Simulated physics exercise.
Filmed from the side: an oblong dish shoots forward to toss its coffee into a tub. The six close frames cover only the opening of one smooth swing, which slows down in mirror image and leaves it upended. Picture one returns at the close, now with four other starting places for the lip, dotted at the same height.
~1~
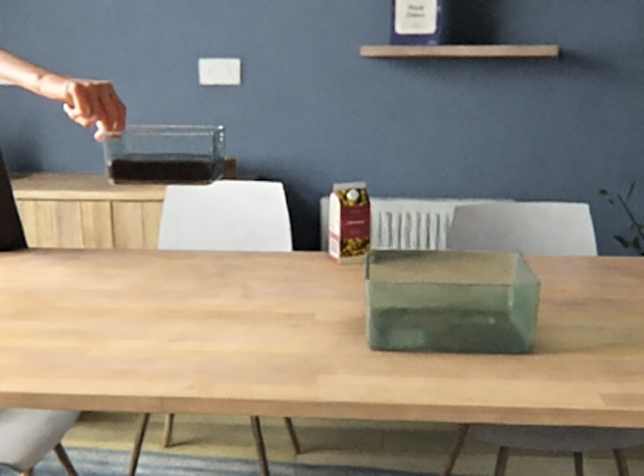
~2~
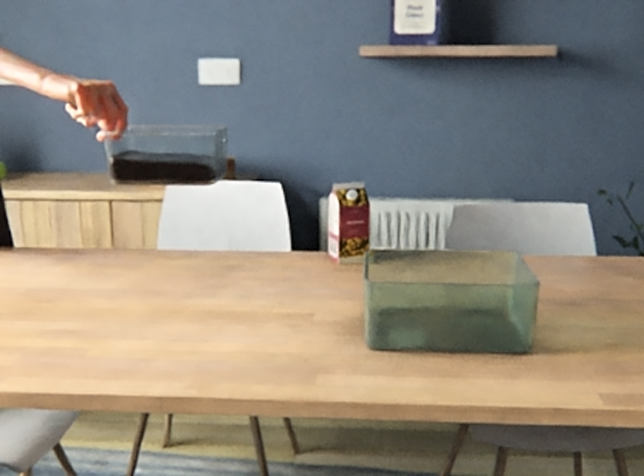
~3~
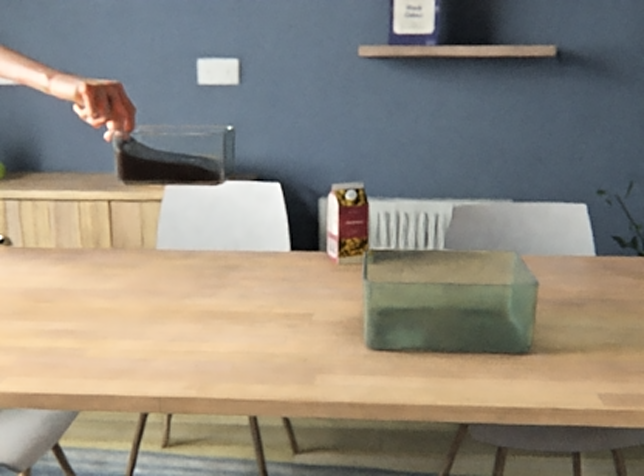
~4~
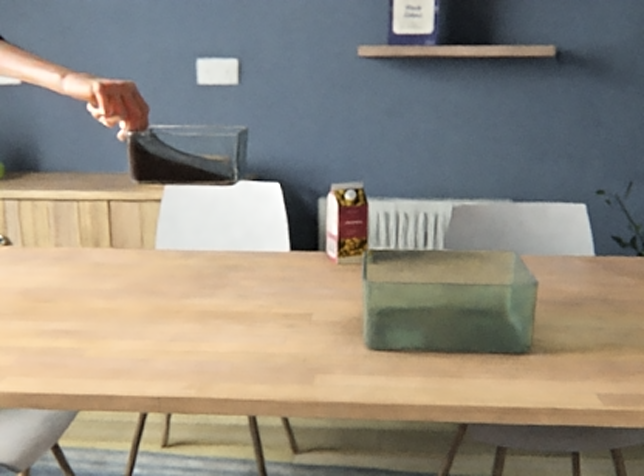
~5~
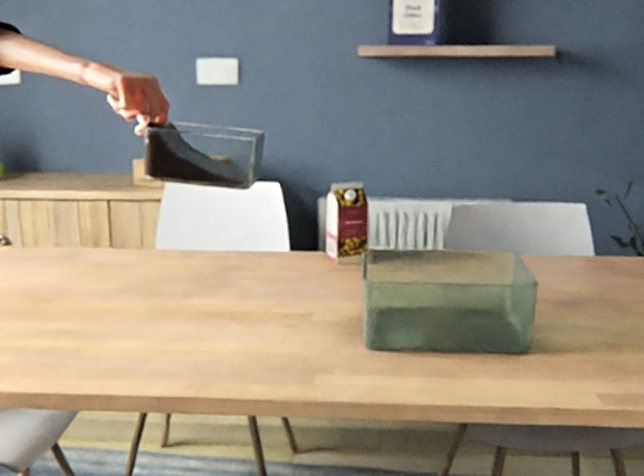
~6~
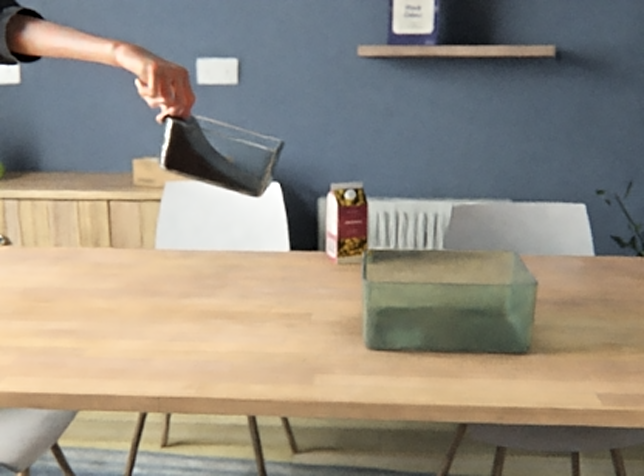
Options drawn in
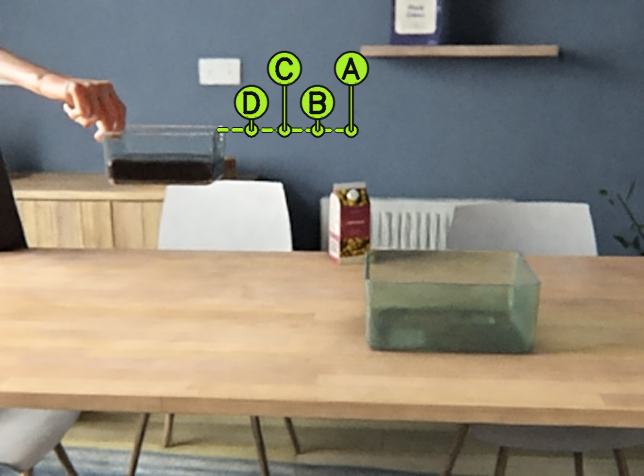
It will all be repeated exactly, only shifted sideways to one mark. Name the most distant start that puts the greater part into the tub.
Spot D just does it.
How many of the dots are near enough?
All of the four.
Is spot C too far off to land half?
No, not at all.
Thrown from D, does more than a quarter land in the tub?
Yes, clearly.
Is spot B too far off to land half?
No.
On the marked copy, A at (351, 130); B at (317, 130); C at (284, 130); D at (251, 130).
For spot A, about 76 % lands in the tub, 2 % falls short and 21 % goes beside or beyond.
For spot B, about 85 % lands in the tub, 5 % falls short and 10 % goes beside or beyond.
For spot C, about 89 % lands in the tub, 8 % falls short and 3 % goes beside or beyond.
For spot D, about 72 % lands in the tub, 22 % falls short and 6 % goes beside or beyond.
